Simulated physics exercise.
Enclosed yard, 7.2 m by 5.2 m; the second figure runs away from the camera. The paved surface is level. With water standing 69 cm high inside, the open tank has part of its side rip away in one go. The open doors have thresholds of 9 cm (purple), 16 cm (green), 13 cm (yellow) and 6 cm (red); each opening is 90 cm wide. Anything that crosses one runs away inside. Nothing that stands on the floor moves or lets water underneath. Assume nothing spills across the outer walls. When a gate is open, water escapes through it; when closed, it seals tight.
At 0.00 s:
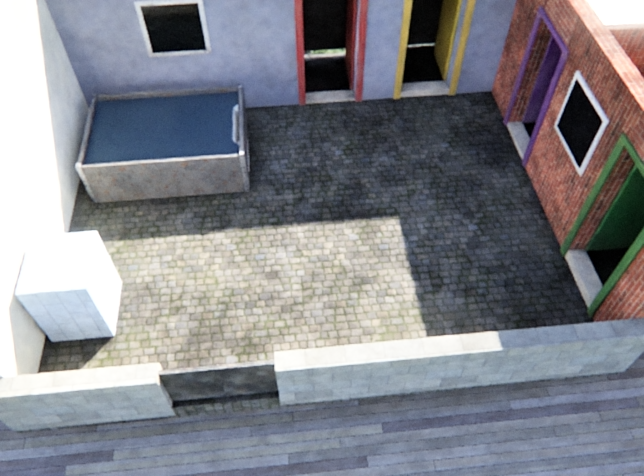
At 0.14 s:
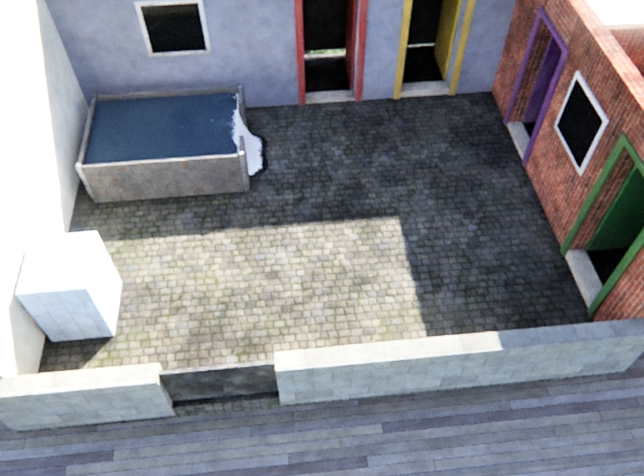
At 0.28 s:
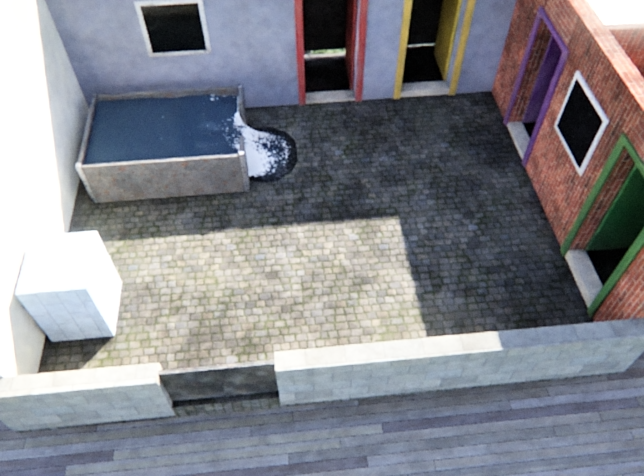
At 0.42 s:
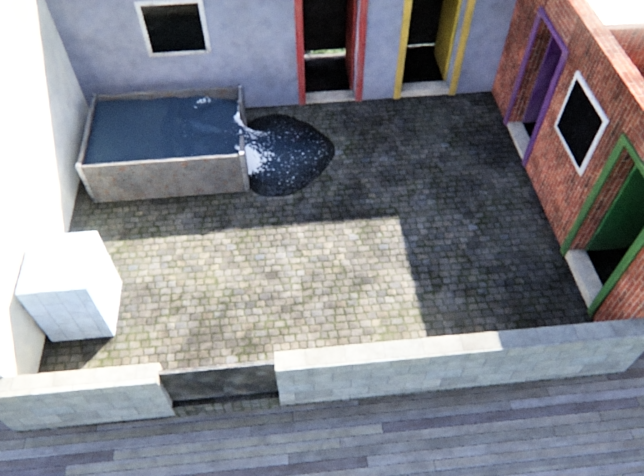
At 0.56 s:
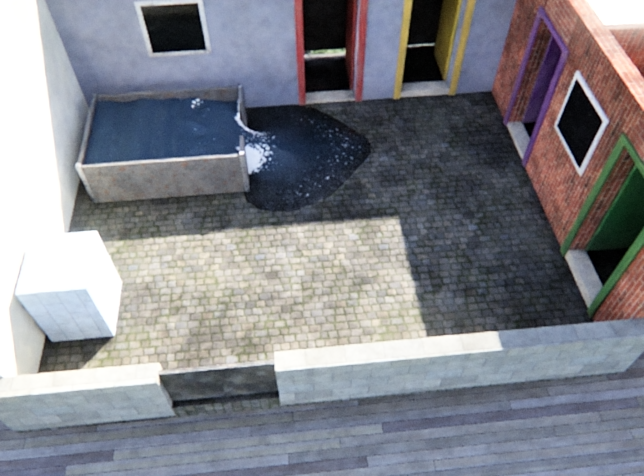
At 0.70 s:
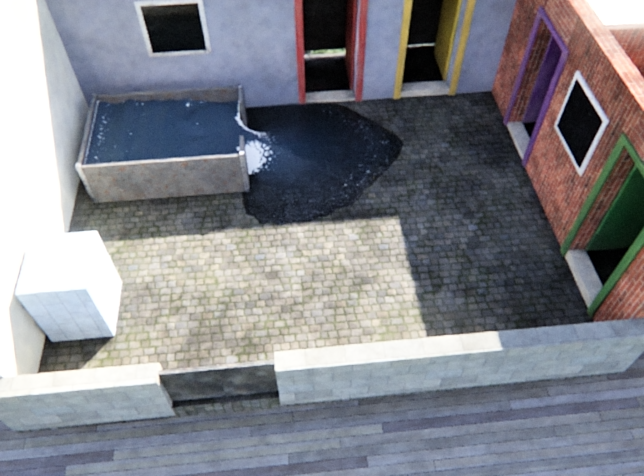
Water bursting from the right side of an open tank, foaming and spreading rightward in a dark pool across a paved yard.
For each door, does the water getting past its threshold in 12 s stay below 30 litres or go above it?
One by one: The purple door lets in a larger amount than the limit; the green door lets in a smaller amount than the limit; the yellow door lets in a smaller amount than the limit; the red door lets in a larger amount than the limit.
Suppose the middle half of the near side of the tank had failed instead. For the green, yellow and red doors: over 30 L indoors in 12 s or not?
Log - green: Threshold not reached, yellow: Threshold not reached, red: Threshold not reached.
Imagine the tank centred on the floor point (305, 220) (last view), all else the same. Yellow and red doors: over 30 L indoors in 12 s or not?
So the yellow door keeps within it and the red door keeps within it.
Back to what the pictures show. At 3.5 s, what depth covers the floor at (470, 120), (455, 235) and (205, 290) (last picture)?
Depth readings in turn - 18, 2, 0 cm.
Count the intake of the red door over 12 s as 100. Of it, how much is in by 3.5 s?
By that time, around 80 per cent.
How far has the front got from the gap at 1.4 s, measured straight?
I'd say close to 4.4 m.
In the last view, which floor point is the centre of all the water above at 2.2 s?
Near (259, 157).
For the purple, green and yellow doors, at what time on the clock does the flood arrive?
Purple: 1.3 s; green: 2.4 s; yellow: 1.2 s.
After 1.4 s water covers 35 % of the floor and is deepest (32 cm) near (259, 157); purple door 5 cm at the sill, 0 L in, green door not reached, yellow door 9 cm at the sill, 0 L in, red door 15 cm at the sill, 6 L in.
After 2.2 s water covers 50 % of the floor and is deepest (32 cm) near (486, 99); purple door 18 cm at the sill, 10 L in, green door not reached, yellow door 11 cm at the sill, 0 L in, red door 13 cm at the sill, 34 L in.
After 3.5 s water covers 55 % of the floor and is deepest (24 cm) near (486, 99); purple door 18 cm at the sill, 66 L in, green door 10 cm at the sill, 0 L in, yellow door 8 cm at the sill, 0 L in, red door 9 cm at the sill, 60 L in.
After 7.0 s water covers 75 % of the floor and is deepest (18 cm) near (588, 336); purple door 12 cm at the sill, 112 L in, green door 13 cm at the sill, 0 L in, yellow door 12 cm at the sill, 4 L in, red door 6 cm at the sill, 76 L in.
After 12.0 s water covers 95 % of the floor and is deepest (10 cm) near (78, 398); purple door 7 cm at the sill, 116 L in, green door 8 cm at the sill, 0 L in, yellow door 6 cm at the sill, 5 L in, red door 5 cm at the sill, 77 L in.
